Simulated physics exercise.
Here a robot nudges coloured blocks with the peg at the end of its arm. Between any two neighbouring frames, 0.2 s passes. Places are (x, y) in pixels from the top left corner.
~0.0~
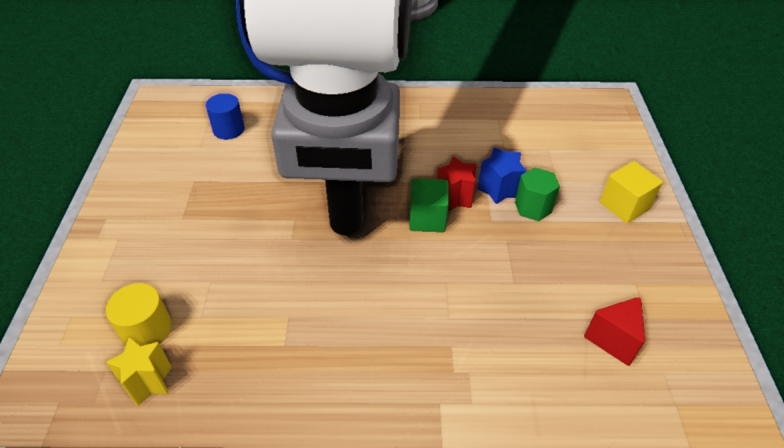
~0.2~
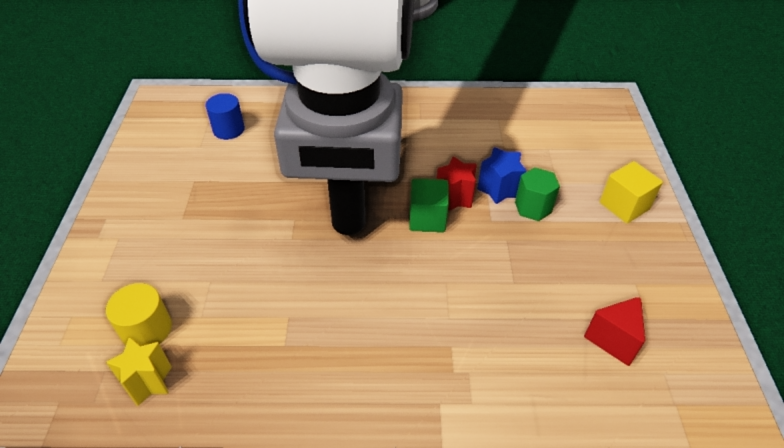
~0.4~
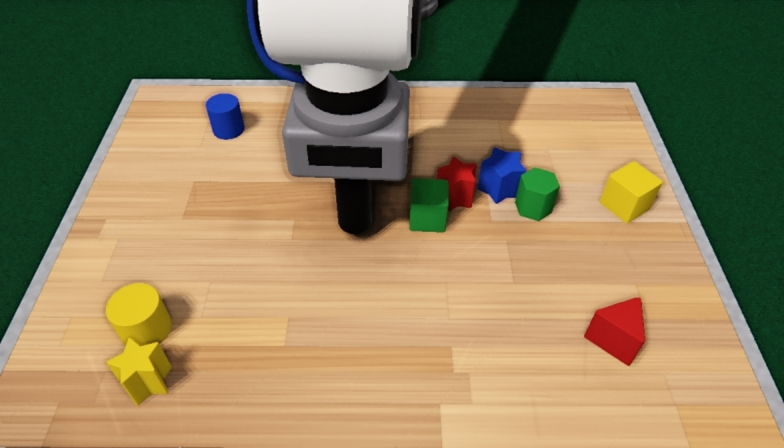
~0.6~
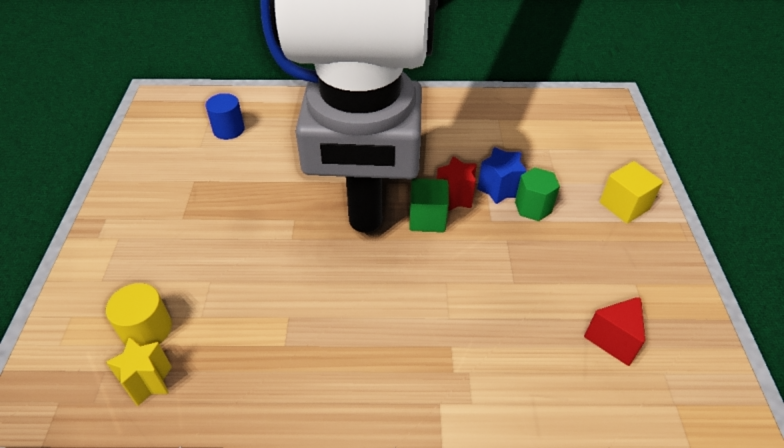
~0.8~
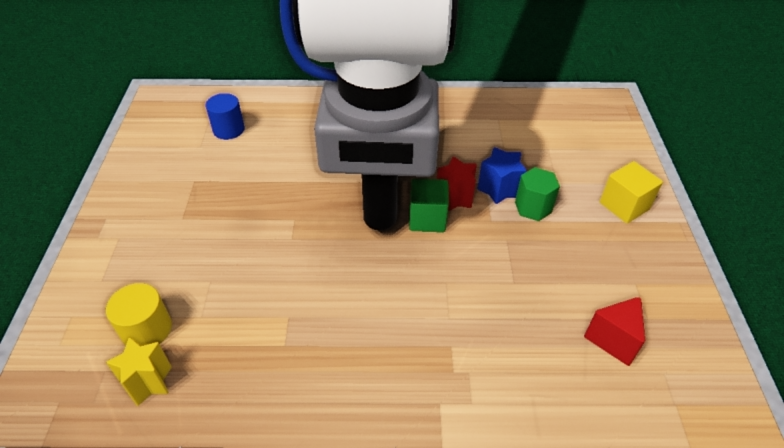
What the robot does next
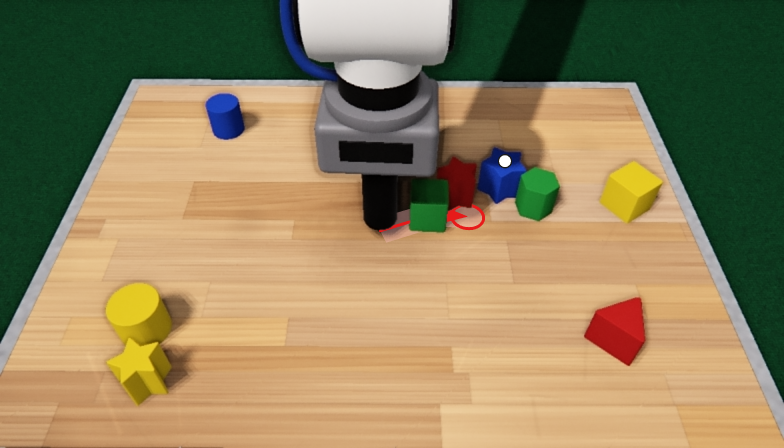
A robot arm sliding its black peg slowly right toward a green block on a wooden table, the coloured blocks staying still.
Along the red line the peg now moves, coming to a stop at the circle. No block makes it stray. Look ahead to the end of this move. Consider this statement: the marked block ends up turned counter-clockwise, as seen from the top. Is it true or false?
False - the claim does not hold.
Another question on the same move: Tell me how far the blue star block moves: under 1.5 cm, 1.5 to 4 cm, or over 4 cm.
1.5 to 4 cm.
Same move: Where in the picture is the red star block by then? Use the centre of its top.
Just about (483, 147).
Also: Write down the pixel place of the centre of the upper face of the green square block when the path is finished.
I think it will end close to (496, 172).
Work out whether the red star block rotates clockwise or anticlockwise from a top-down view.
Viewed from the top, it goes anticlockwise.
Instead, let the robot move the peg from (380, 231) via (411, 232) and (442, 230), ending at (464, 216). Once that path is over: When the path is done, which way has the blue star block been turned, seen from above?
From overhead, clockwise.
Path on the board, from (380, 231) through (409, 222) and (437, 215) to (468, 217); the dot is on the blue star block.
What follows on the original path. Halfway along, peg at (425, 206); green square block at (459, 182), turned 20° anticlockwise; red star block at (474, 160), turned 35° anticlockwise; blue star block at (509, 159), turned 15° clockwise.
At the end, peg at (469, 206); green square block at (496, 172), turned 65° anticlockwise; red star block at (483, 147), turned 65° anticlockwise; blue star block at (519, 151), turned 60° clockwise; green hexagonal block in place.
